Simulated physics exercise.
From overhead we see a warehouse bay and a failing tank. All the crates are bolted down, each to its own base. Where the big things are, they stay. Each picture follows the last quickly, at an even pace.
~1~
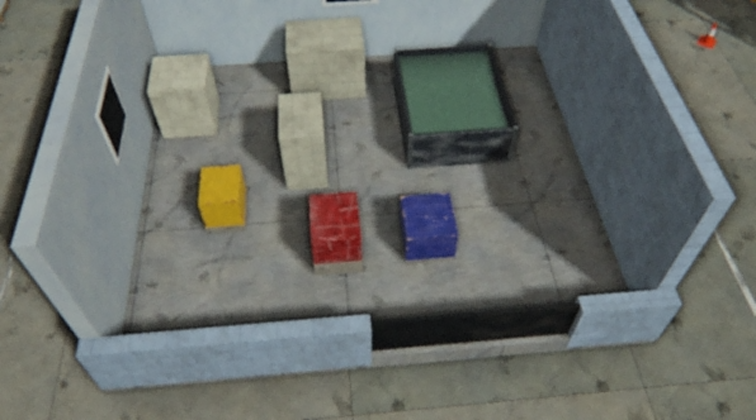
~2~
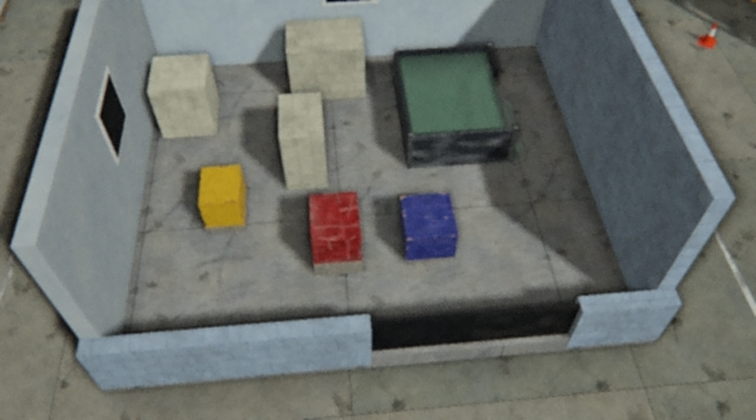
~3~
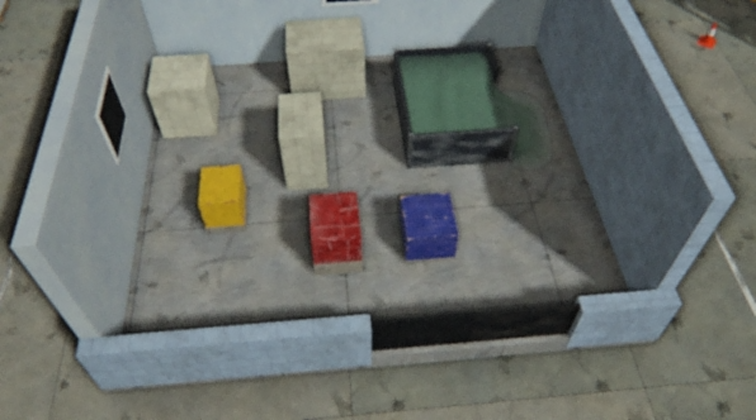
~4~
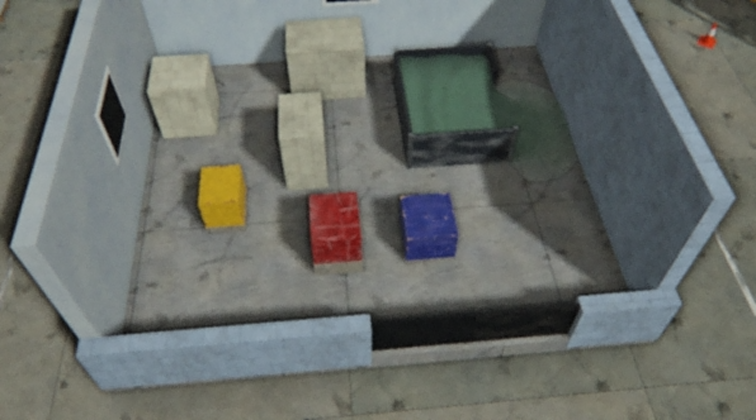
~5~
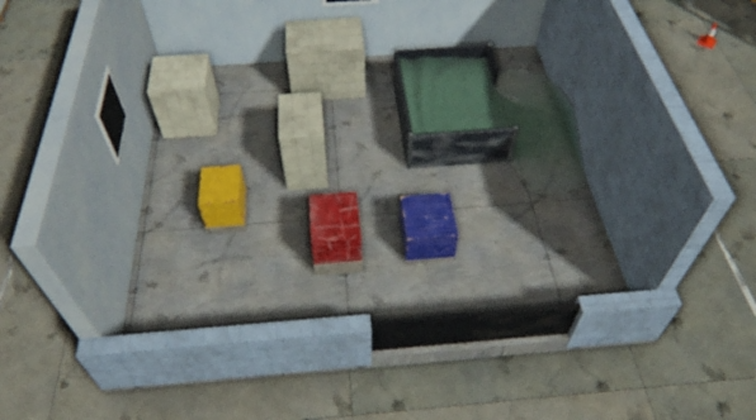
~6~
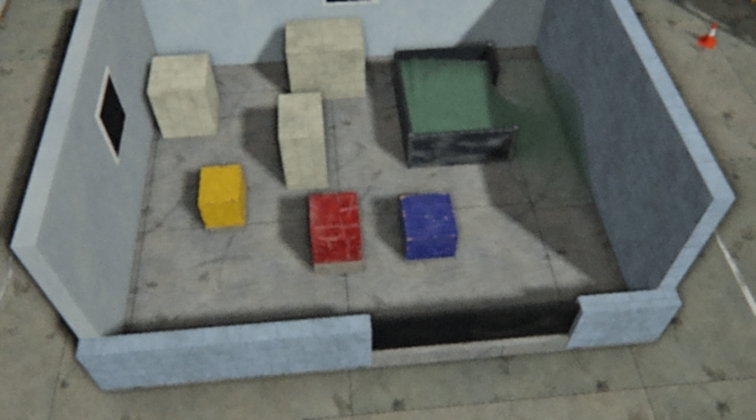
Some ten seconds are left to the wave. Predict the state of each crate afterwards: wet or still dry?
The yellow crate is out of reach; the red crate is out of reach; the blue crate is within reach.
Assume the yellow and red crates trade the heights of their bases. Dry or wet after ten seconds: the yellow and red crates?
Yellow: Stays clear; red: Stays clear.
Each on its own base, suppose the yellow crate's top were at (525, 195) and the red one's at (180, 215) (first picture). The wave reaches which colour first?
I would point to the crate marked yellow.
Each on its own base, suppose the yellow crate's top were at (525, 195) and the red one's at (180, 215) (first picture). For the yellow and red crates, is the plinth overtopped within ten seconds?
In ten seconds the yellow crate is reached and the red crate is never reached.
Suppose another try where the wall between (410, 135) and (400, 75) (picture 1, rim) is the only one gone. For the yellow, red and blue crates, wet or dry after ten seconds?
I'd say the yellow crate is overrun, while the red crate is overrun and the blue crate is overrun.
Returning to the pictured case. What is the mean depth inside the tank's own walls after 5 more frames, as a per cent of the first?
My reading is roughly 54 in a hundred.
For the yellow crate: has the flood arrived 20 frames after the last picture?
Yellow dry.
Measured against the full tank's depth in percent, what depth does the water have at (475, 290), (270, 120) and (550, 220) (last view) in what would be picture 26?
In that order: 14, 0 and 10 per cent.
A moment on, water covers 15 % of the floor; the yellow crate not reached, the red crate not reached, the blue crate not reached.
Next, water covers 30 % of the floor; the yellow crate not reached, the red crate not reached, the blue crate not reached.
Then, water covers 45 % of the floor; the yellow crate not reached, the red crate water round its plinth, the blue crate water round its plinth.
Later, water covers 80 % of the floor; the yellow crate water round its plinth, the red crate water round its plinth, the blue crate water round its plinth.
In the end, water covers 100 % of the floor; the yellow crate stayed above the water, the red crate stayed above the water, the blue crate was topped.
